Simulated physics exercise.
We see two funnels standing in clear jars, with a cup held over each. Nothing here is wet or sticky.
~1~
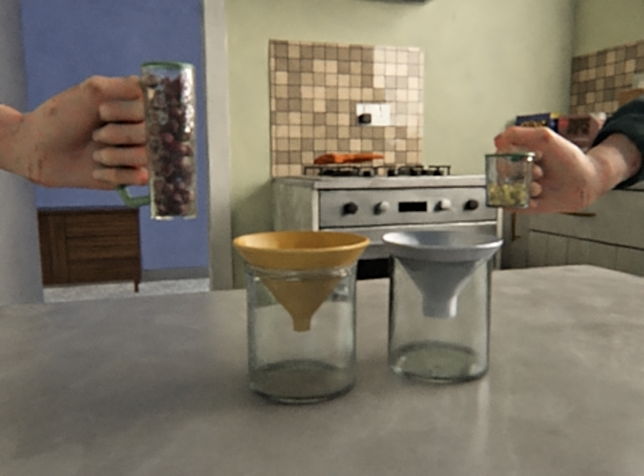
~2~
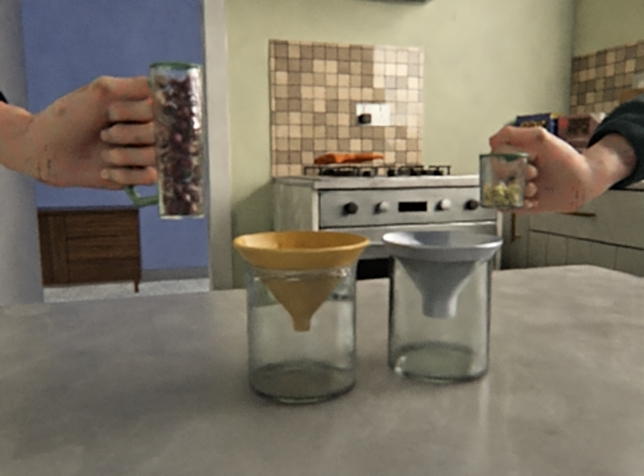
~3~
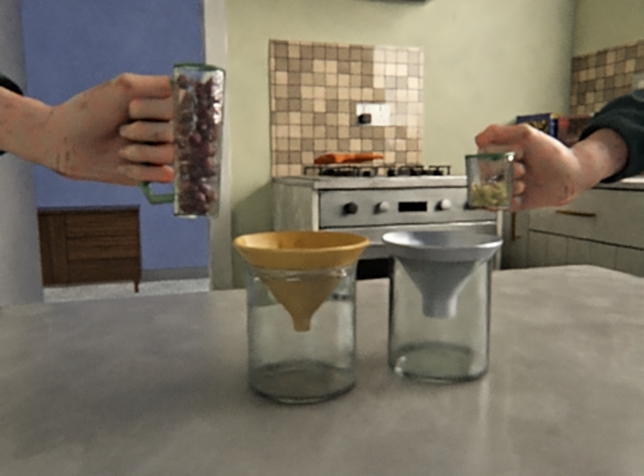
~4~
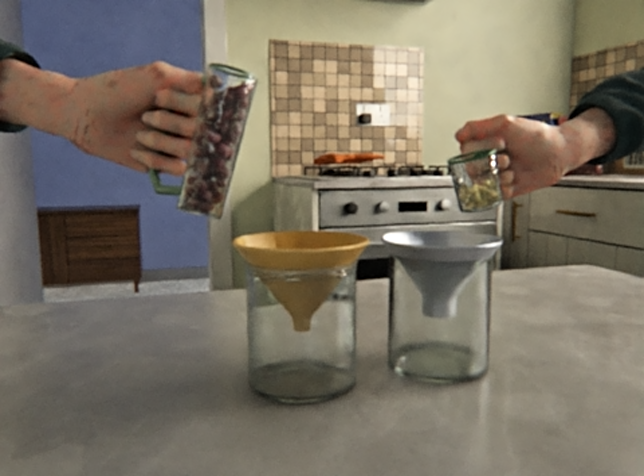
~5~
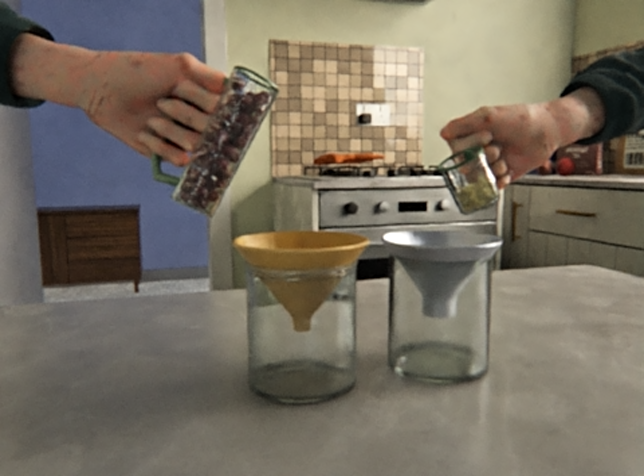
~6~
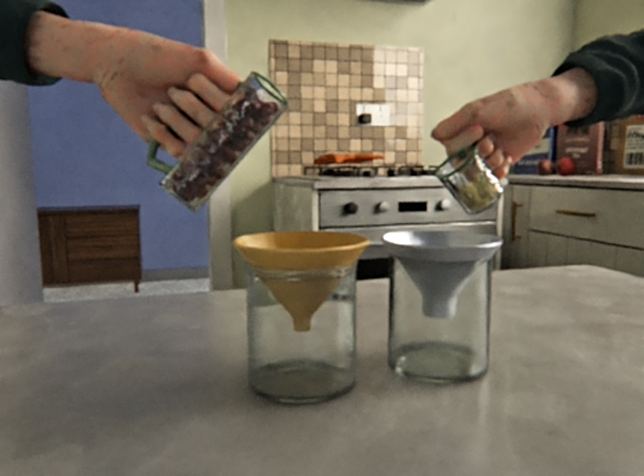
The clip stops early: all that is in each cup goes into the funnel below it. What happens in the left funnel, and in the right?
The left funnel clogs and the right funnel empties into its jar.
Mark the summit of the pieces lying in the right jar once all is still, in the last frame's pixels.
Close to (466, 358).
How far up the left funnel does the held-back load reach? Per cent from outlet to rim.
About 80 per cent.
Then, 0.36 s past the last view, left, all still in the cup; right, all still in the cup.
Then, 0.75 s past the last view, left, nearly all still in the cup, a stray few in or over the funnel; right, all still in the cup.
Then, 1.21 s past the last view, left, about half still in the cup, about half in or over the funnel; right, about a third in or over the funnel, about two thirds down in the jar.
Finally, left, all stuck in the funnel, none down in the jar; right, all down in the jar.
